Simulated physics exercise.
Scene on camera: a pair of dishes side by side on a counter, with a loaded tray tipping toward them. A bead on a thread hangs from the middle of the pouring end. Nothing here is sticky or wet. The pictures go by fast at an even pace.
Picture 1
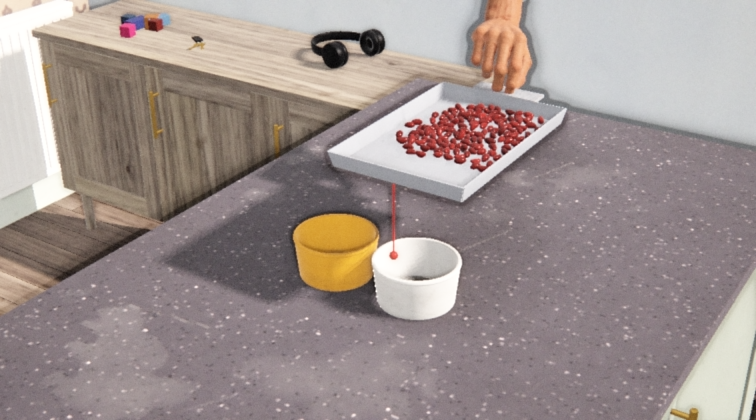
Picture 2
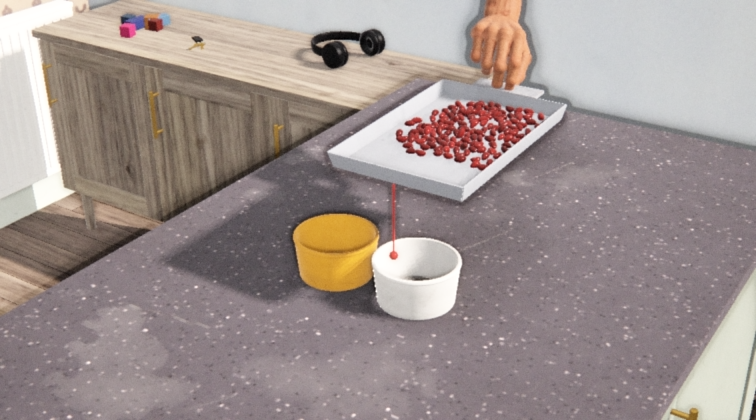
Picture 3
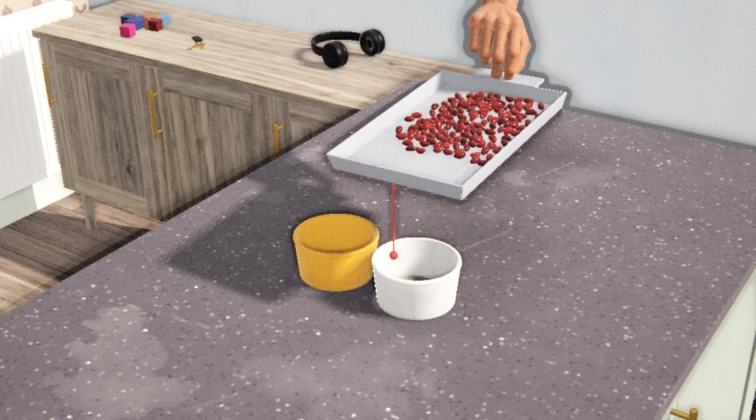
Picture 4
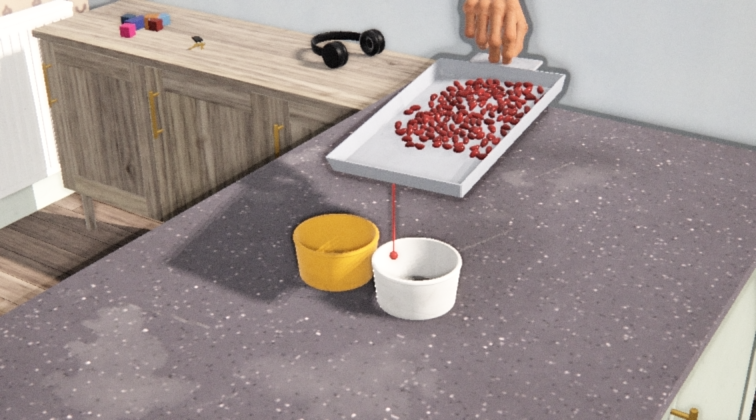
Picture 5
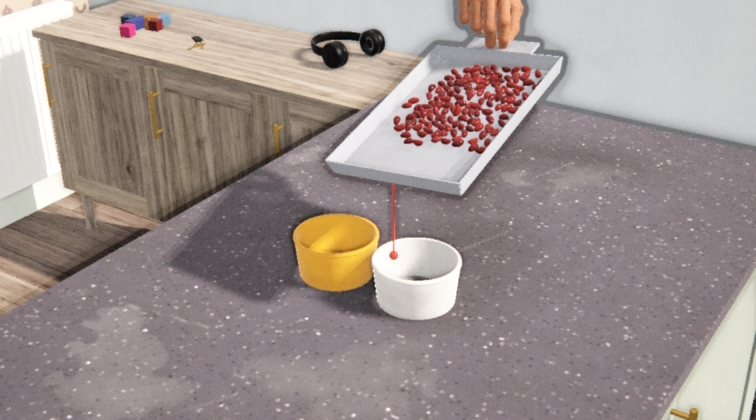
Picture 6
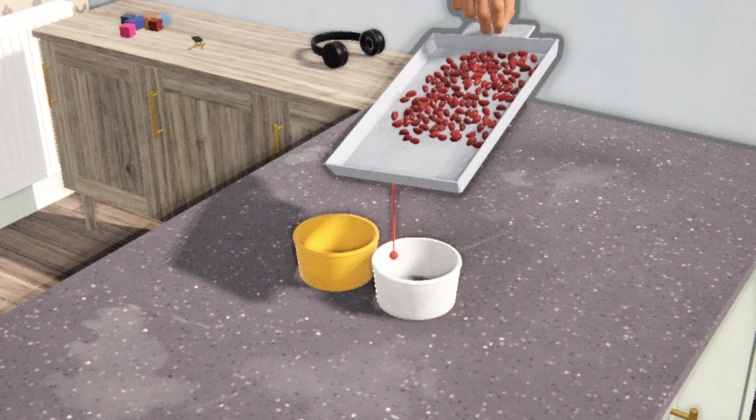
On a speckled counter, a hand raises the back of a tray of red beans.
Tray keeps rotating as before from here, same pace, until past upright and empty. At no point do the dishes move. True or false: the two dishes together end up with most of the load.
False.
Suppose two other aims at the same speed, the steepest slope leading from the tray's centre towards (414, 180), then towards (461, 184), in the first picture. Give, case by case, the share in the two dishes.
0 %, give or take, and then 0 %.
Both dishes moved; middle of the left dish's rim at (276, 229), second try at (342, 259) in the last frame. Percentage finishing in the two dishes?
Close to 60 in a hundred, then close to 70 in a hundred.
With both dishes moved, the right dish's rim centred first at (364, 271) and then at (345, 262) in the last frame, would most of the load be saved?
In turn: Over half; the larger part.
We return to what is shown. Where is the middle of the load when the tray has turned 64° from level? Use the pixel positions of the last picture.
About (360, 161).
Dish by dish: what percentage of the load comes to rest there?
The share is 10 per cent in the left dish and 0 per cent in the right dish.
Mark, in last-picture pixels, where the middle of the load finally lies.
Close to (317, 307) in the last picture.
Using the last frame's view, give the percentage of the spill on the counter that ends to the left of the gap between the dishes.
That's about 100 per cent of the spill.
Soon, tray tipped steeply; most on the tray; a small part in the air.
A while on, tray tipped past a quarter turn; about a third on the tray; a small part in the left dish; about half outside both; a stray few in the air.
Towards the end, tray tipped past a quarter turn; a stray few in the right dish; a small part in the left dish; most outside both.
Finally, tray tipped past a quarter turn; a stray few in the right dish; a small part in the left dish; most outside both.
